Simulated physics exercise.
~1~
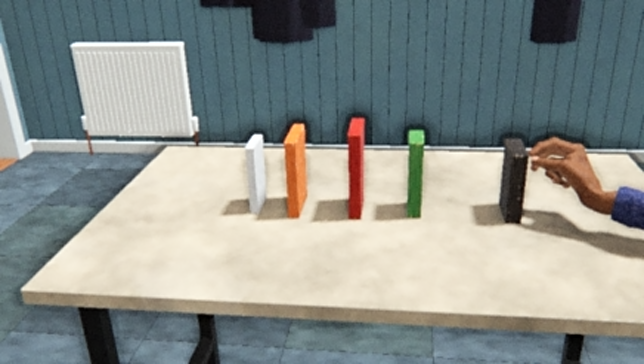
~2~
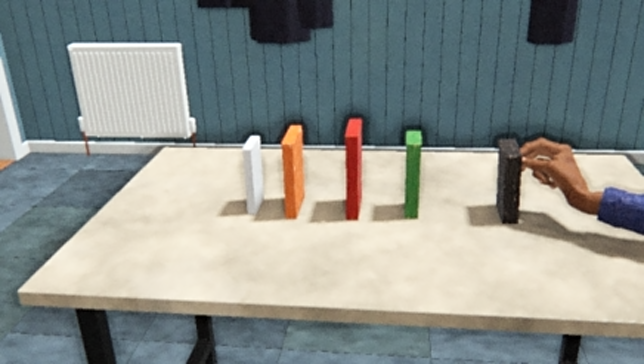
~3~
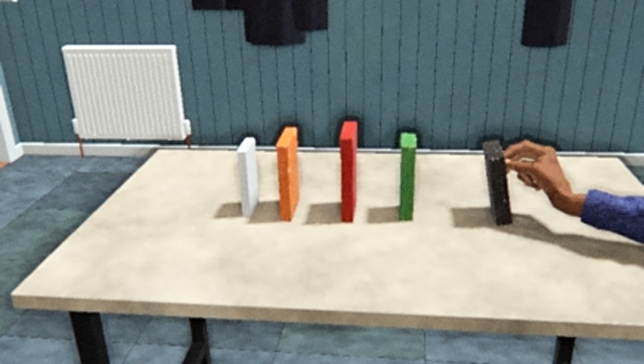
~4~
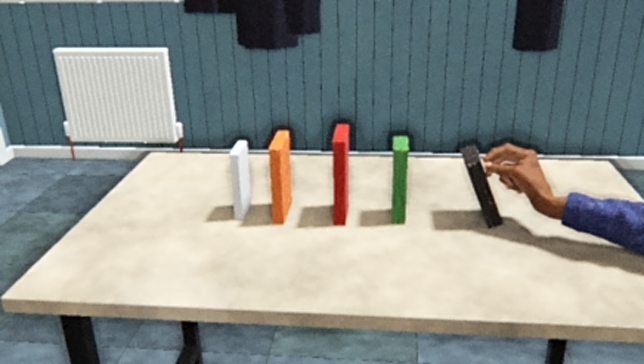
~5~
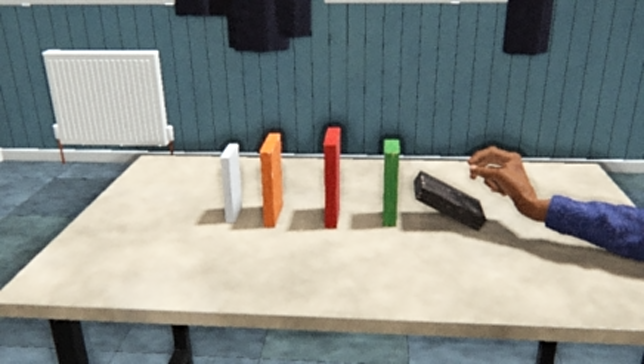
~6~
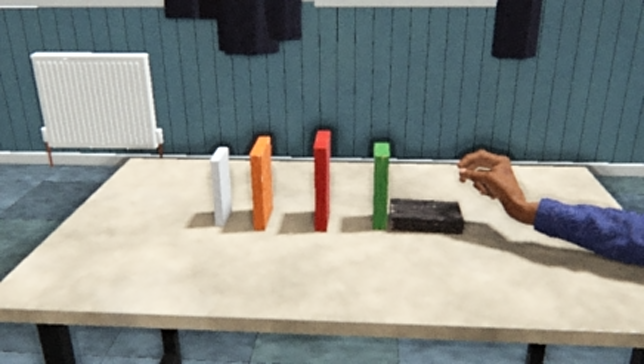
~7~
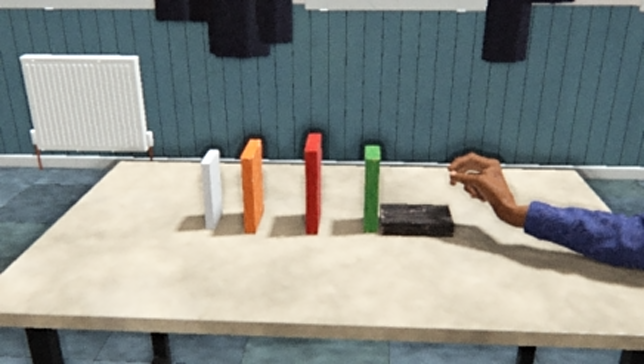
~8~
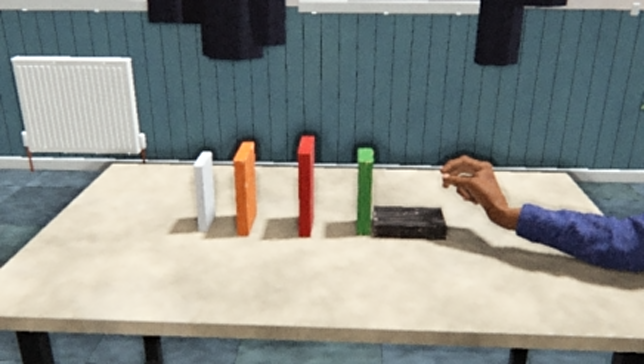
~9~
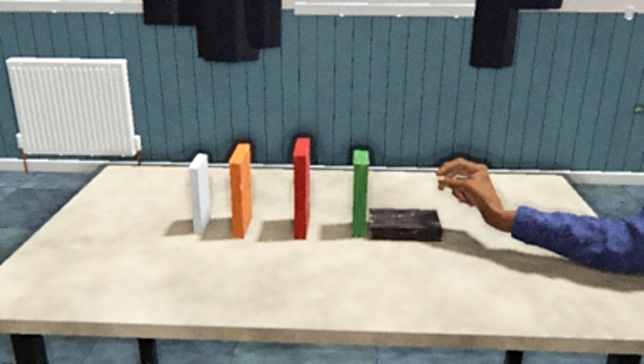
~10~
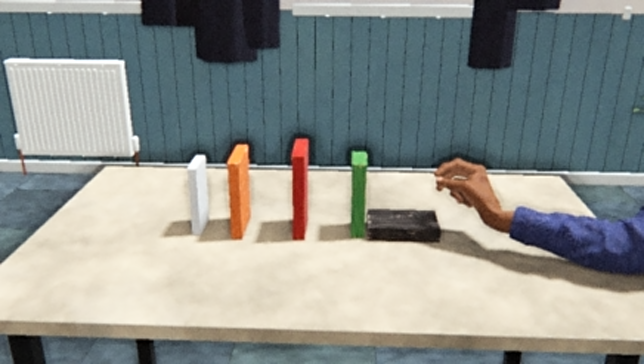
At first, five upright blocks stand in a row on a pale tabletop, white, orange, red and green, with a black one set apart at the right, where a hand touches it. The fingers nudge the black block gently, and it begins to lean left towards the others. It tips further, leaves the fingers and drops onto its side, while the hand stays raised behind it. The black block lands flat, its end right beside the foot of the green block. The view drifts slightly, and the white, orange, red and green blocks all remain standing as everything rests still.
